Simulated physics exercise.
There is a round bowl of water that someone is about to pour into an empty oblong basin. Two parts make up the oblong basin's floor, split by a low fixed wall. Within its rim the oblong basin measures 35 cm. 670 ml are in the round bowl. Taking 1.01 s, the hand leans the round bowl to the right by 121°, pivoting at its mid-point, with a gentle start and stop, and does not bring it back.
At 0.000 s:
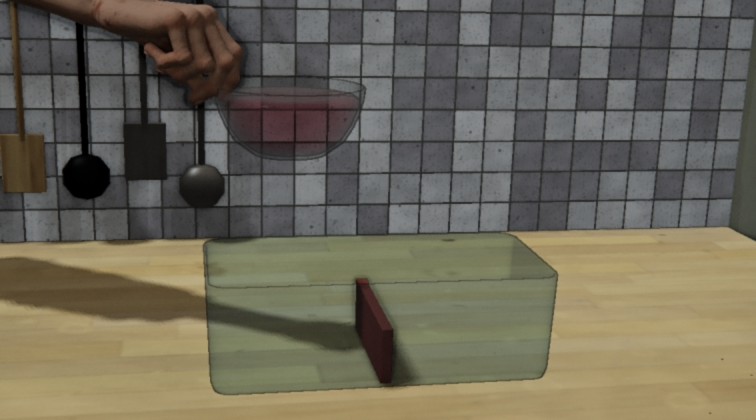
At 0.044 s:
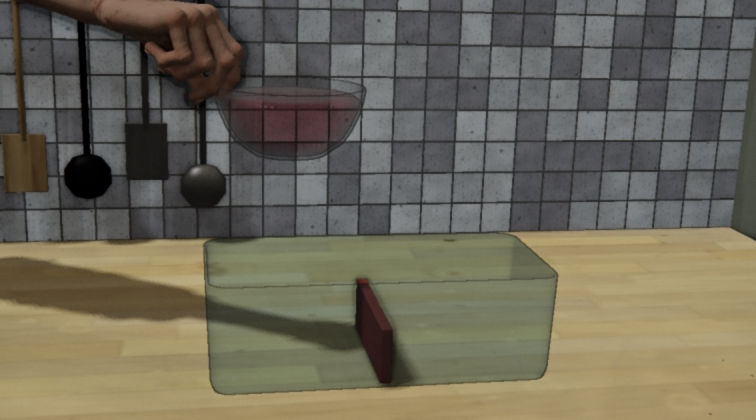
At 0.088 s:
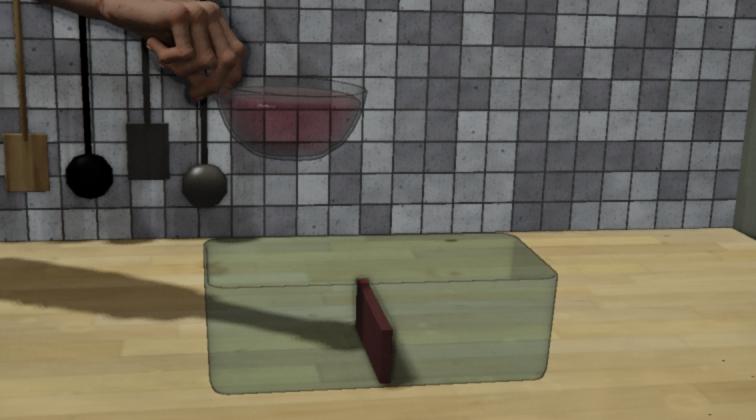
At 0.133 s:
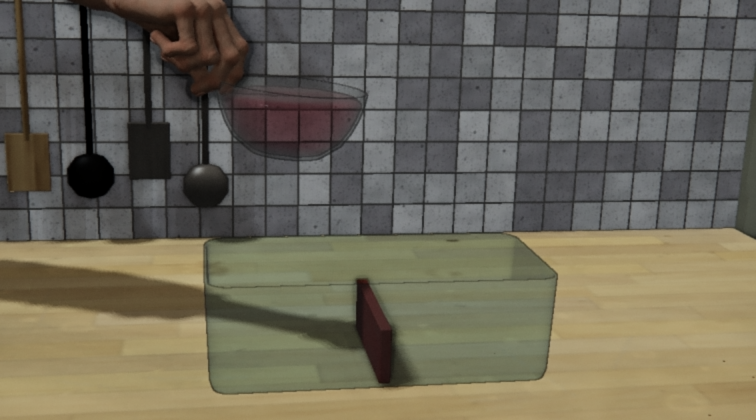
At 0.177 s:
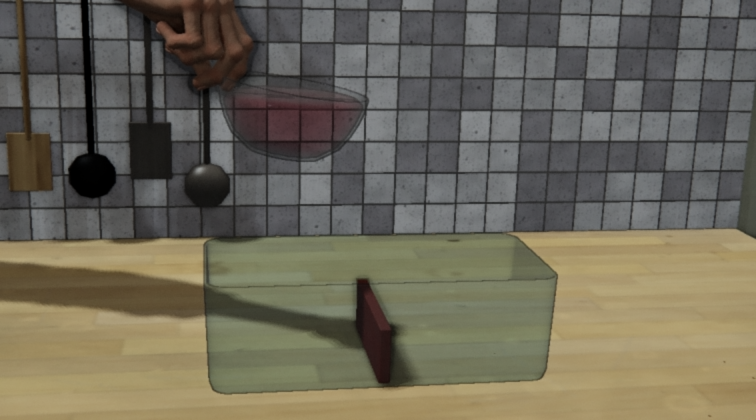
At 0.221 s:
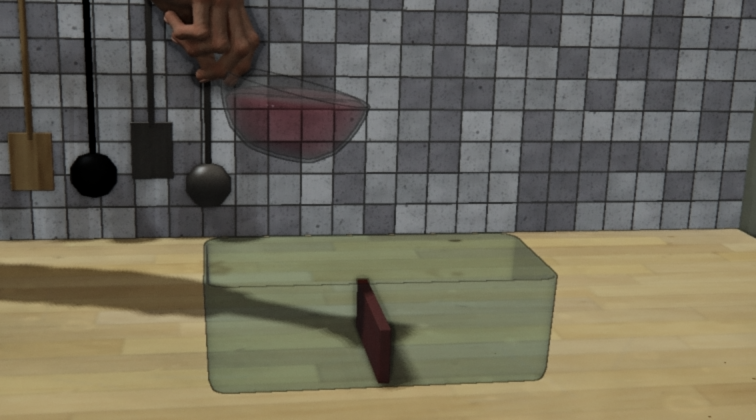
A hand slowly tilting a clear round bowl of red liquid slightly to the right above an empty oblong basin with a divider.
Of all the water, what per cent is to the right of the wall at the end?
I would say 84 percent.
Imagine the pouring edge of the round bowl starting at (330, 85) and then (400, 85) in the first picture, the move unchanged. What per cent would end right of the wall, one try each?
In turn about 65 and 95 per cent.
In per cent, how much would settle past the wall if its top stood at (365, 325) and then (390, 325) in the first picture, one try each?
It comes to 85 per cent, and then 75 per cent.
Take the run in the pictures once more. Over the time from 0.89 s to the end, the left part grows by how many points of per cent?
1 %.
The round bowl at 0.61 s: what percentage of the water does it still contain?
I'd estimate some 26 % remains.
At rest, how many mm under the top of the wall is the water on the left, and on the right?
On the left it's about 56 mm; on the right, about 38 mm.
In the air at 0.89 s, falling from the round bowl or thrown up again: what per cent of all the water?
Around 2 percent of it is airborne.
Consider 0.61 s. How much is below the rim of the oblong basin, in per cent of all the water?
I'd put it near 32 percent.
After 0.61 s the tilt is 80° and 25 per cent is still to pour, 0 is left of the wall and 31 right of it.
After 0.89 s the tilt is 117° and 0 per cent is still to pour, 14 is left of the wall and 84 right of it.
After 1.19 s the tilt is 121° and 0 per cent is still to pour, 15 is left of the wall and 84 right of it.
After 1.51 s the tilt is 121° and 0 per cent is still to pour, 15 is left of the wall and 84 right of it.
In the end 15 per cent lies left of the wall, 84 right of it and 1 outside.
